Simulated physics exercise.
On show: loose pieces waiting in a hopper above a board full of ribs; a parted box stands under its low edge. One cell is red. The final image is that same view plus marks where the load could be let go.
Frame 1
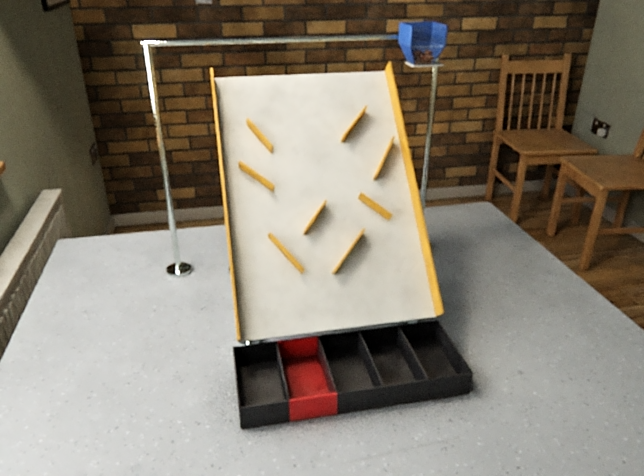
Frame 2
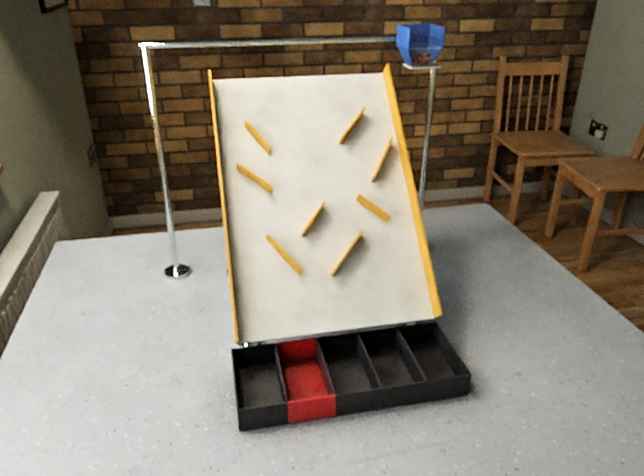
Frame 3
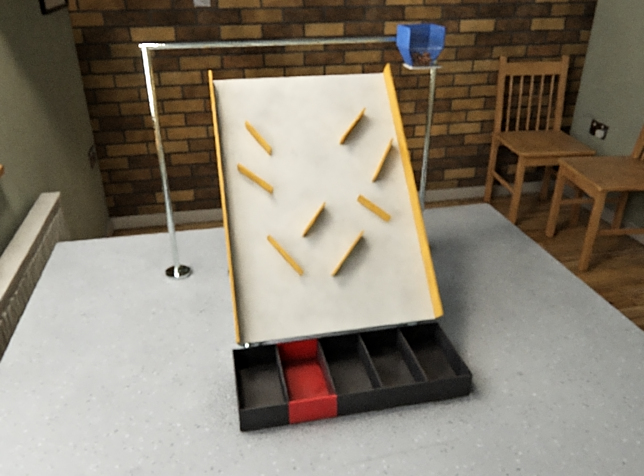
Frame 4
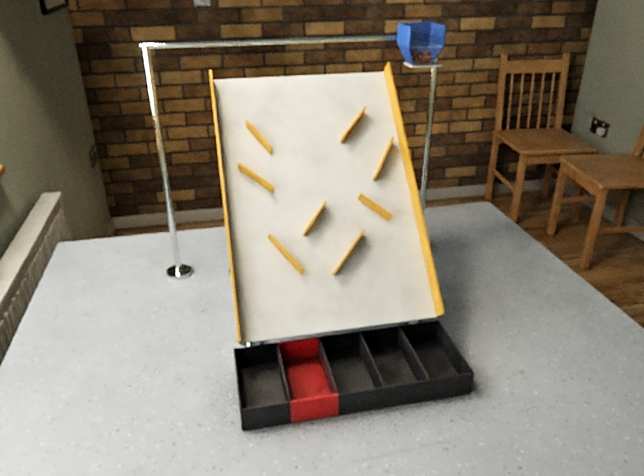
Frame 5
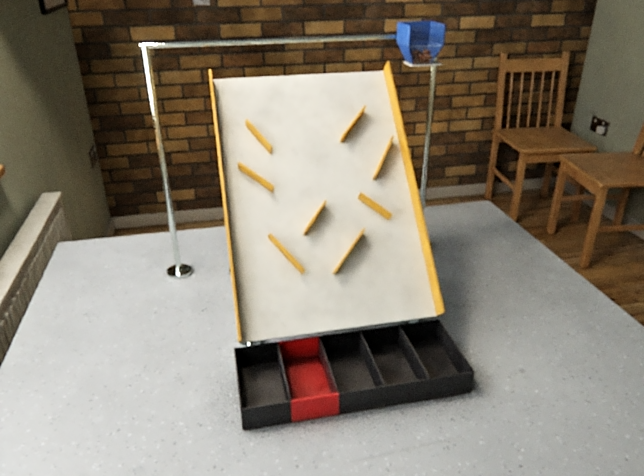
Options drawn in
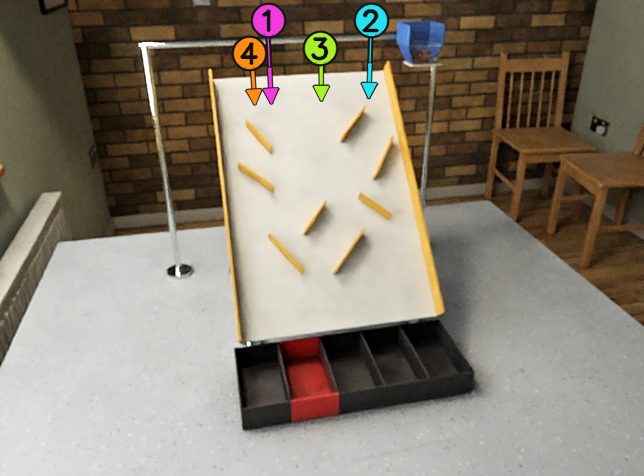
A tilted white board with yellow ribs stood on a gray table above a black divided box with one red cell, while a small blue container sat at the upper right; nothing noticeably moved.
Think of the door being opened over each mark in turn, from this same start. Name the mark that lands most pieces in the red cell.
3 is best.
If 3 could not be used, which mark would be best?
That is mark 2.
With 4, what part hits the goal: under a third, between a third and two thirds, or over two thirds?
Under a third.
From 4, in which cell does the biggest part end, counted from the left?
It is the third one.
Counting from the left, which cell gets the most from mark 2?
The fifth from the left.
On the marked copy, mark 1 meets the board at (271, 98); mark 2 meets the board at (369, 92); mark 3 meets the board at (321, 95); mark 4 meets the board at (254, 99).
Choosing 1, a small part in the red cell, nearly all in other cells.
Choosing 2, about a quarter in the red cell, about two thirds in other cells.
Choosing 3, about half in the red cell, about half in other cells.
Choosing 4, a small part in the red cell, nearly all in other cells.
